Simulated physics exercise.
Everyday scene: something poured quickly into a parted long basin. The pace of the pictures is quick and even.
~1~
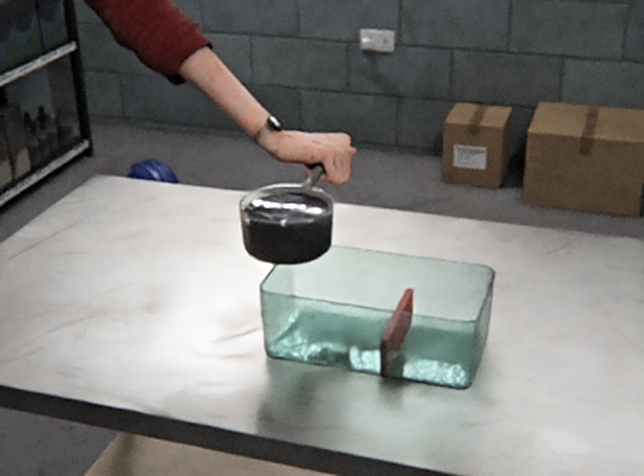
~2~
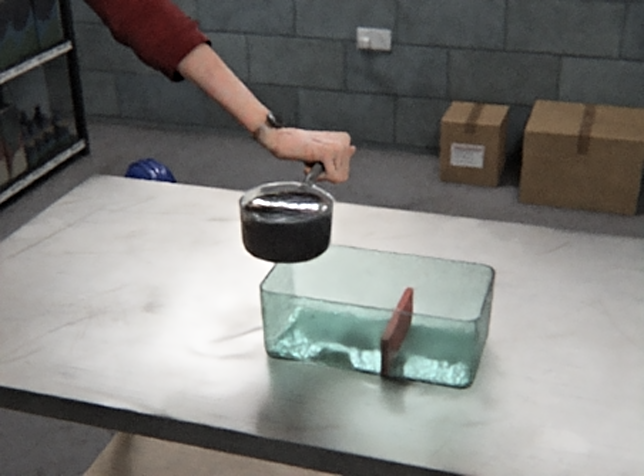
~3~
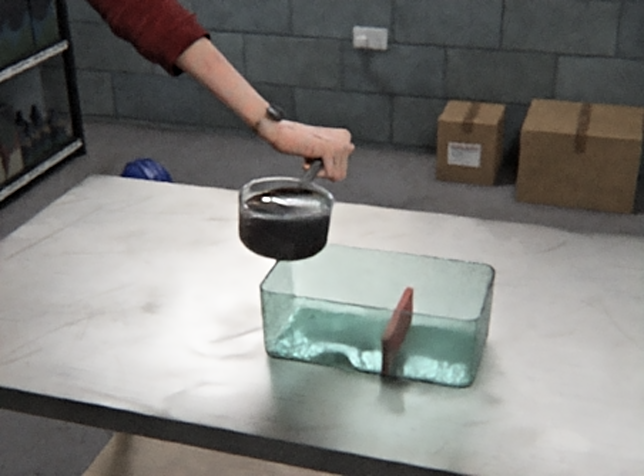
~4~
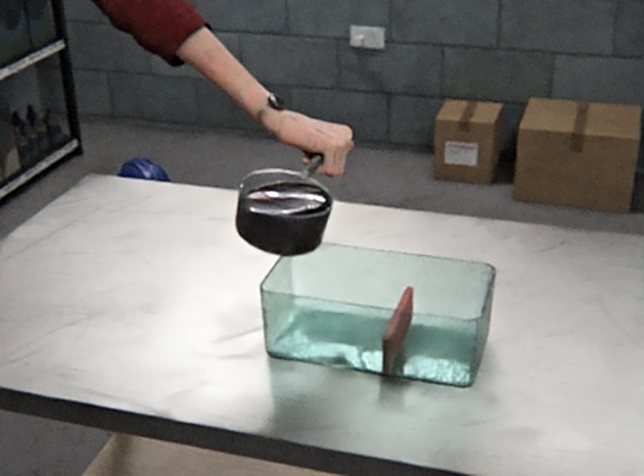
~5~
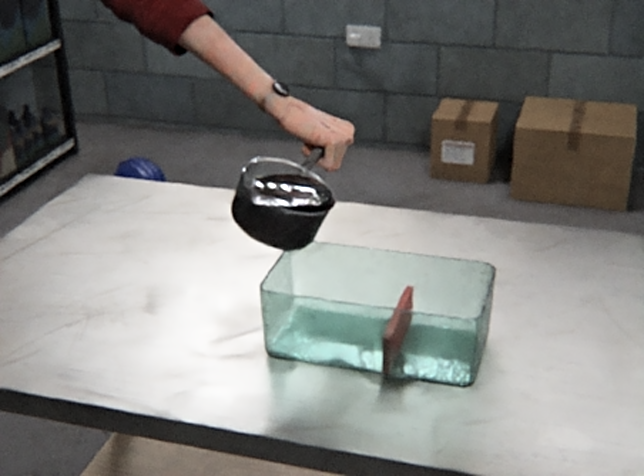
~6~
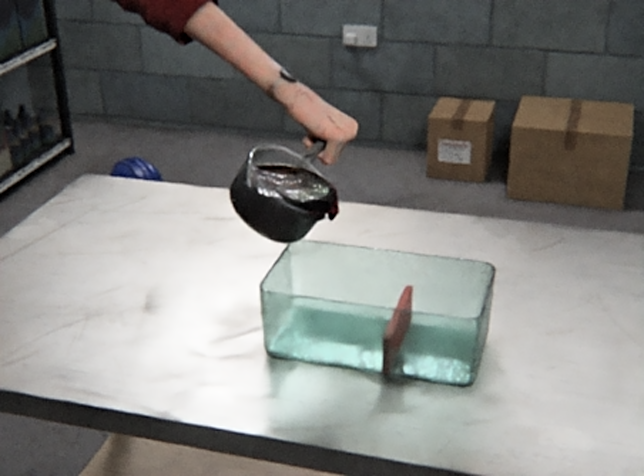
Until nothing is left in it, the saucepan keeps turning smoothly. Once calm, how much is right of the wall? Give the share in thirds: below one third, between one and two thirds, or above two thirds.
The amount right of the wall is going to settle in the middle, one third to two thirds.
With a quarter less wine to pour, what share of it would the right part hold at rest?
Around 50 percent, more or less.
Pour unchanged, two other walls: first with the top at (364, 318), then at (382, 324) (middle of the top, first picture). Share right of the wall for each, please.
Near 85 % and 65 %.
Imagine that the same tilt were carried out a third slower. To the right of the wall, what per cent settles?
Close to 55 out of every hundred.
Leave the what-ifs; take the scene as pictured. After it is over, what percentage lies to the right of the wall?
Close to 55 in a hundred.
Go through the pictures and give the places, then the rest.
In the first picture, tilt 0°; pouring edge (330, 210); surface from (247, 203) to (330, 214); the long basin's rim runs from (276, 266) to (487, 296); the wall's top is at (398, 314).
In the second picture, tilt 2°; pouring edge (331, 209); surface from (247, 202) to (330, 212).
In the third picture, tilt 6°; pouring edge (330, 209); surface from (246, 200) to (330, 207).
In the fourth picture, tilt 13°; pouring edge (330, 208); surface from (244, 194) to (331, 203).
In the fifth picture, tilt 23°; pouring edge (330, 208); surface from (242, 184) to (327, 200); 2 per cent is over the edge.
In the sixth picture, tilt 35°; pouring edge (329, 208); surface from (241, 171) to (325, 196); 5 per cent is over the edge.
A moment on, the saucepan is tipped on its side and 34 per cent is still to pour, 13 is left of the wall and 1 right of it.
Next, the saucepan is tipped right over and 2 per cent is still to pour, 20 is left of the wall and 68 right of it.
Then the saucepan is tipped right over and 0 per cent is still to pour, 32 is left of the wall and 50 right of it.
Later the saucepan is tipped right over and 0 per cent is still to pour, 39 is left of the wall and 55 right of it.
Finally, 39 per cent lies left of the wall, 54 right of it and 7 outside.
